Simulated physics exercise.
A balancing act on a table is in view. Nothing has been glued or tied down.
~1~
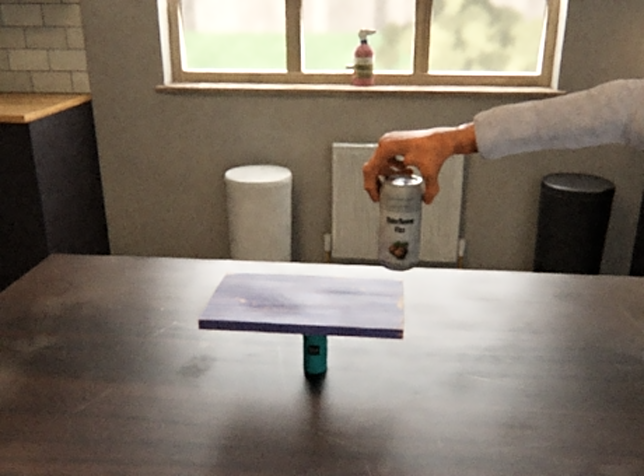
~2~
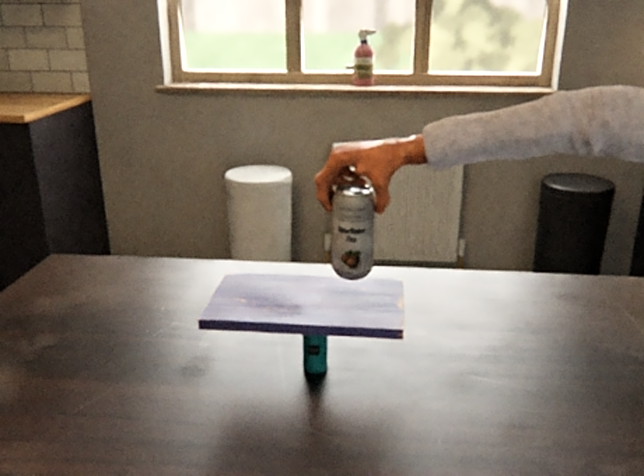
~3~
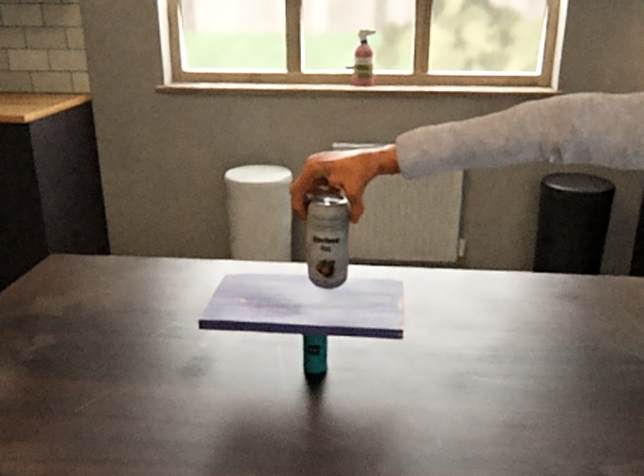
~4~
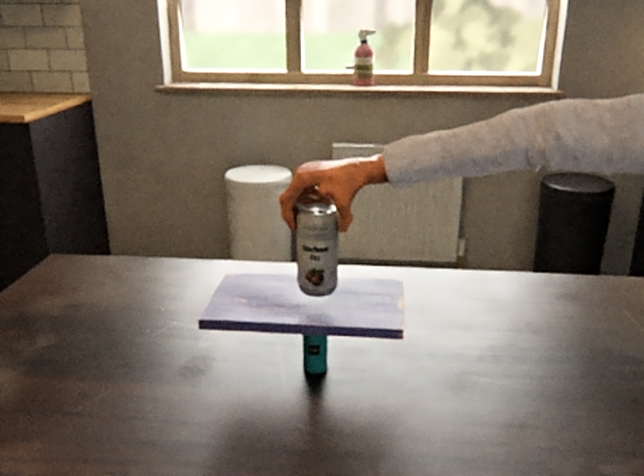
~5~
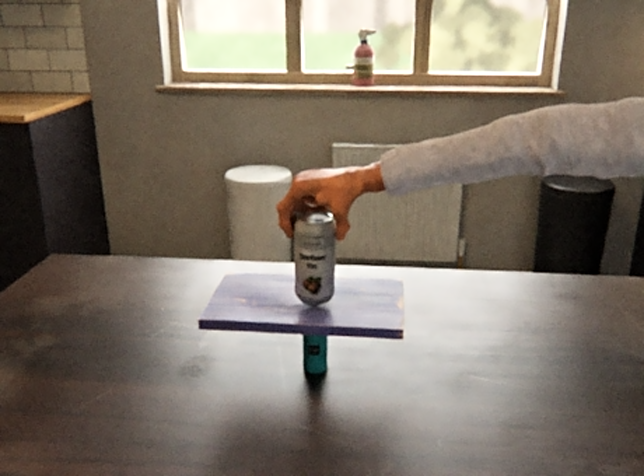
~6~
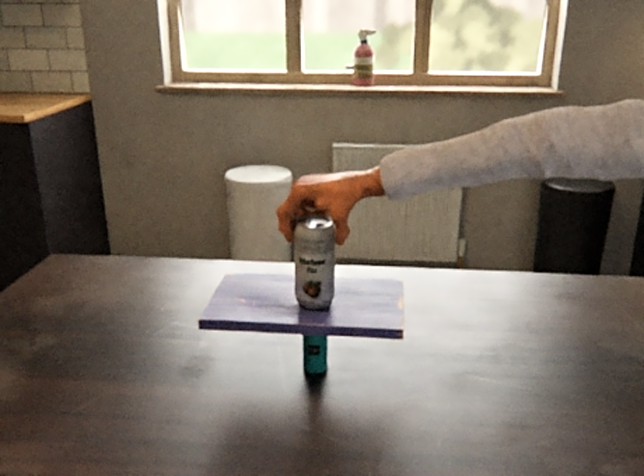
A white can, gripped from above by a hand in a grey sleeve, moves left and downward over a blue board balanced on a teal can on a dark table, until its base meets the board, the hand still holding it.
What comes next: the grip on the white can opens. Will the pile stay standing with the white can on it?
Ah, it stays steady all along.
Then, 0.70 s after the last picture, nothing has stirred.
Then, 1.70 s after the last picture, white can resting near (315, 264).
At rest, all 3 in place. Seen from the same camera at the end, white can near (315, 264). The stack keeps its balance.
